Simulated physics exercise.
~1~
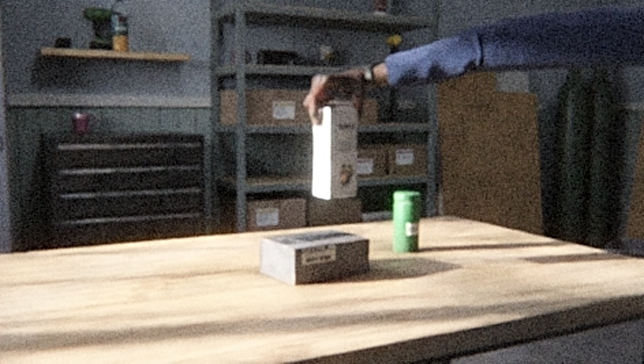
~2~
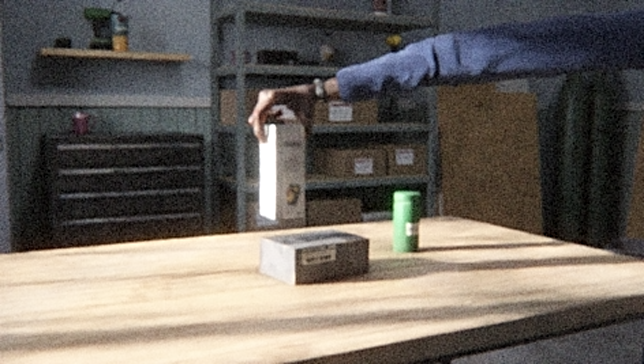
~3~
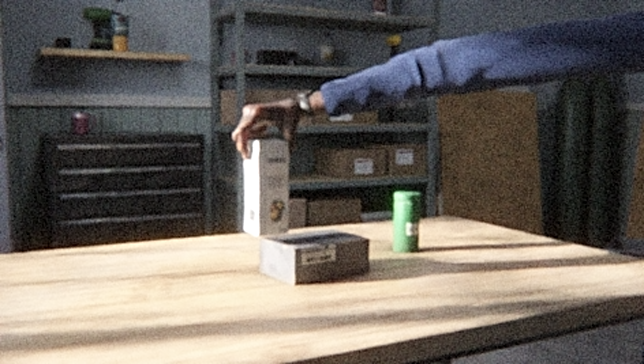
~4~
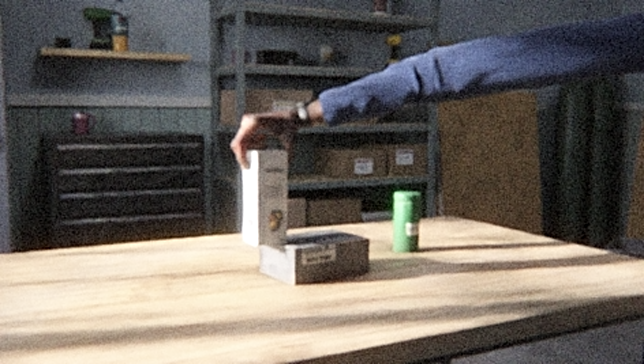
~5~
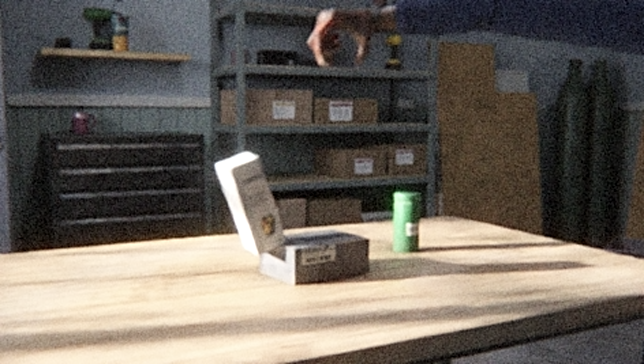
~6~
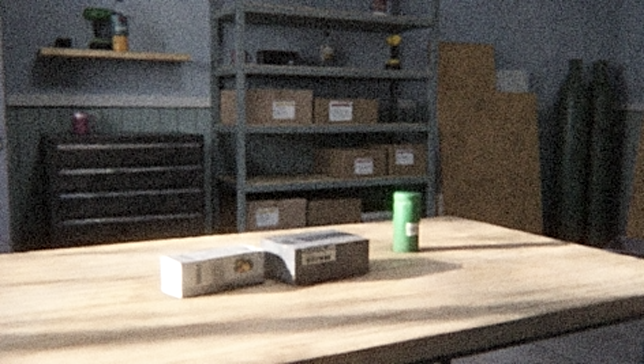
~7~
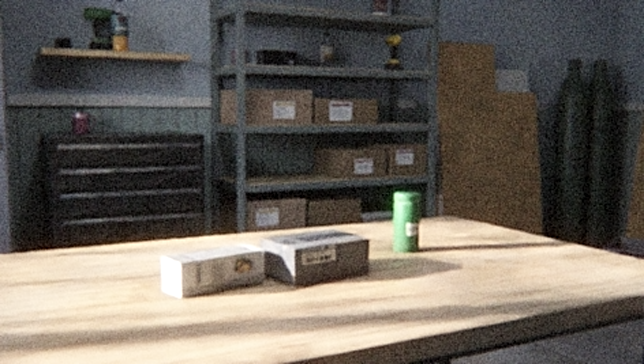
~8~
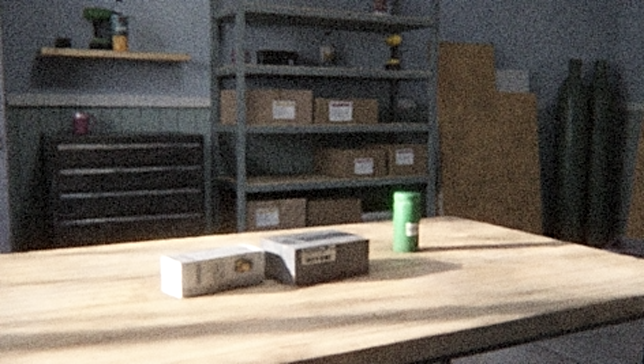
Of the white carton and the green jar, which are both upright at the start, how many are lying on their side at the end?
One of them is lying on its side at the end, the white carton. The green jar is still standing.
